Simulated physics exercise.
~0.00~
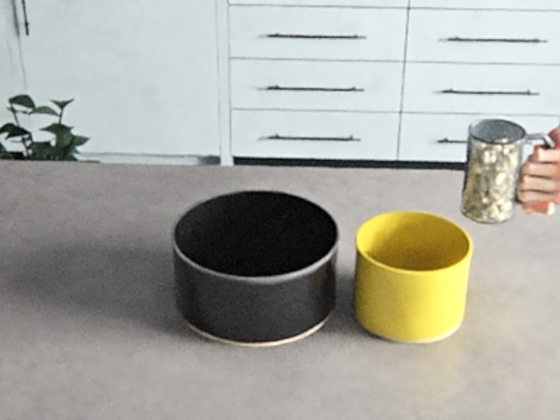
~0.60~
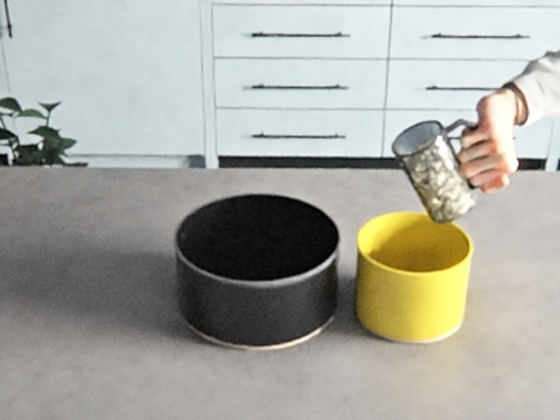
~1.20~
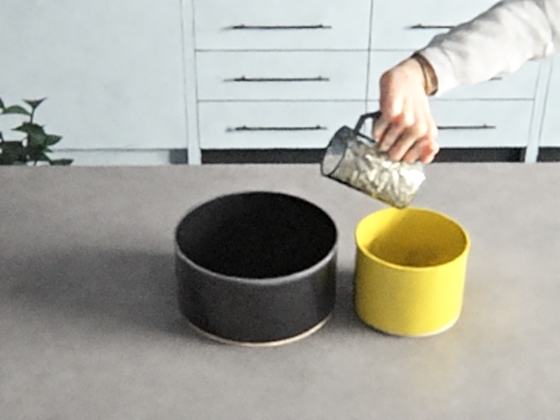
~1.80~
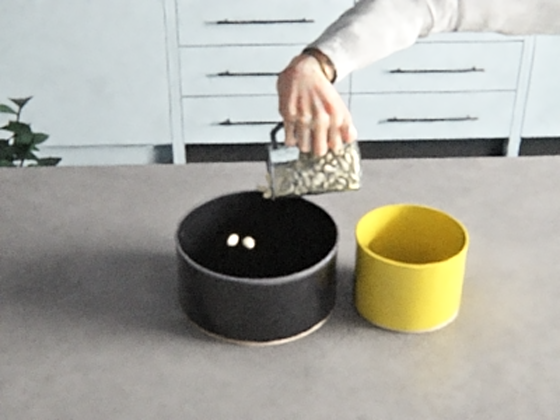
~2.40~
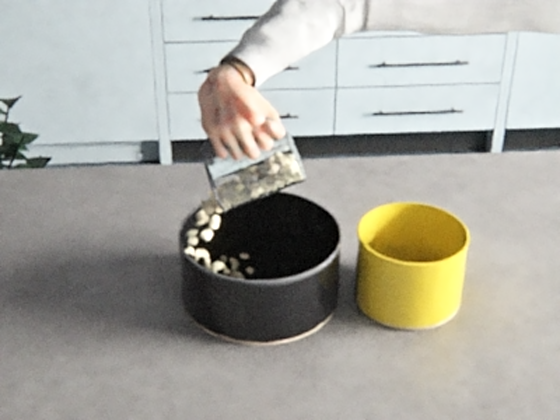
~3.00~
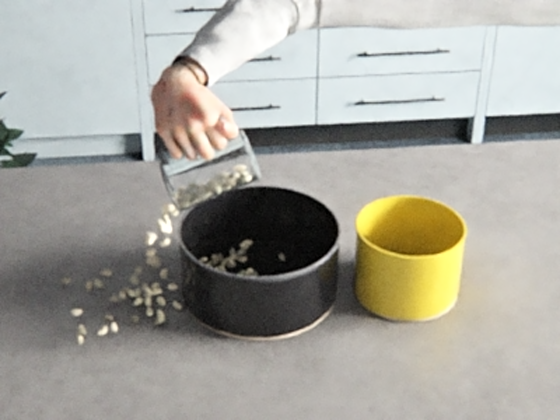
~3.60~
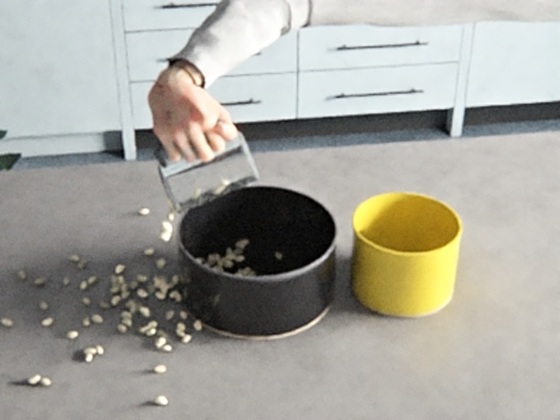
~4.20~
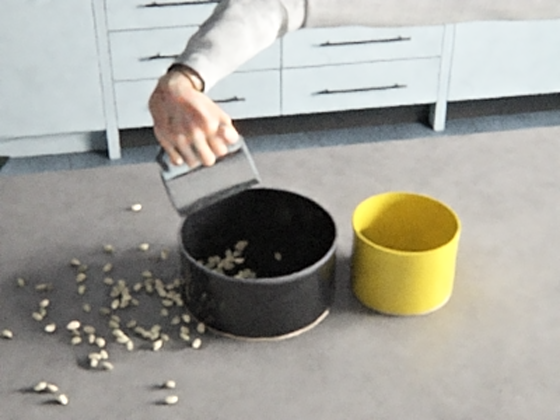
On a grey counter, a hand carrying a glass mug past a yellow pot, pouring white beans into a black pot and spilling many beside it.
